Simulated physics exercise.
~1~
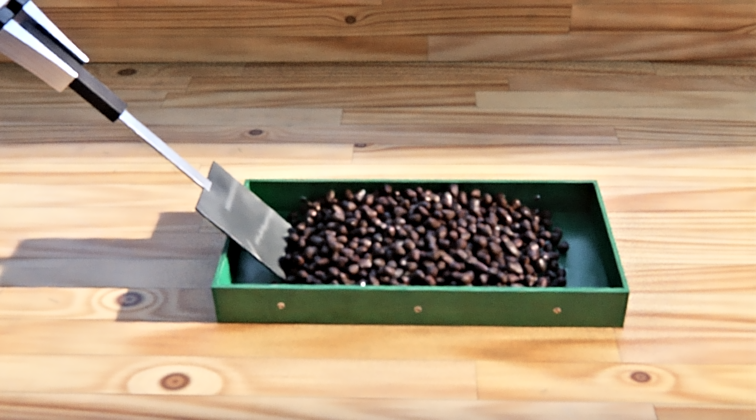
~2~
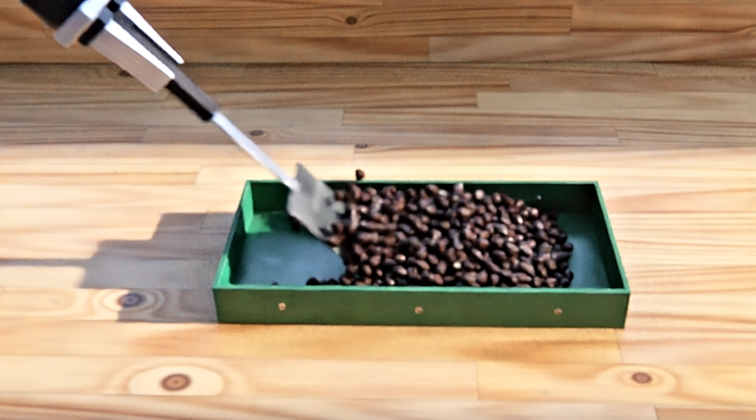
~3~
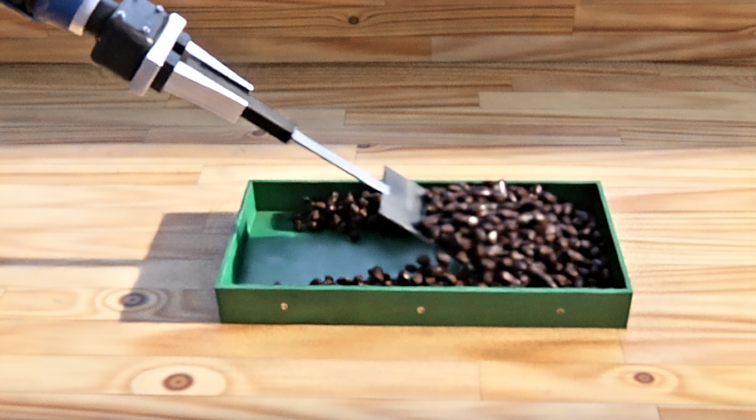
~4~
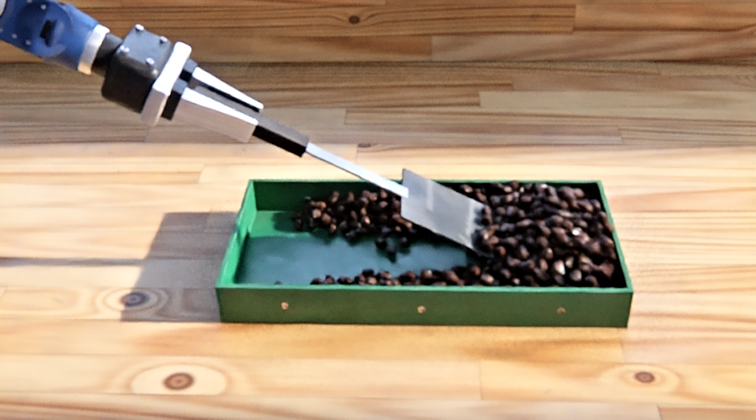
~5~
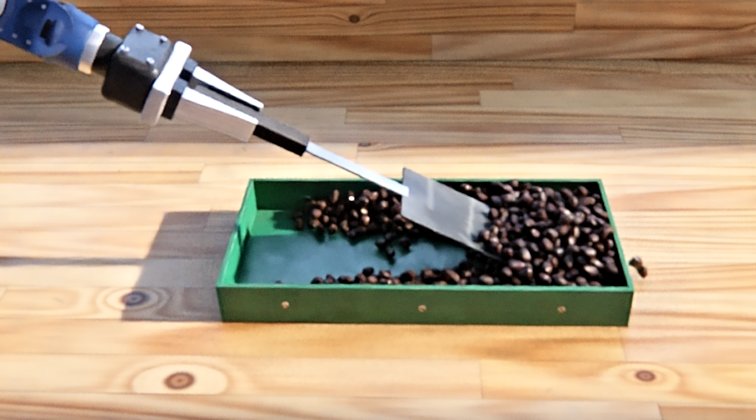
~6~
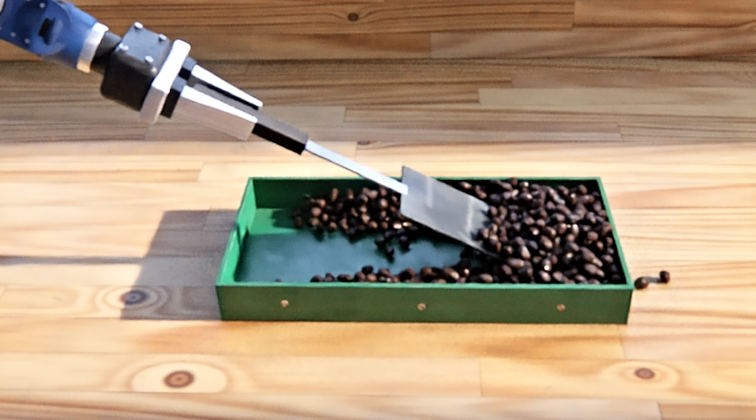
Robot arm pushing dark beans rightward with a flat metal turner in a green tray, a few spilling onto the wooden table.
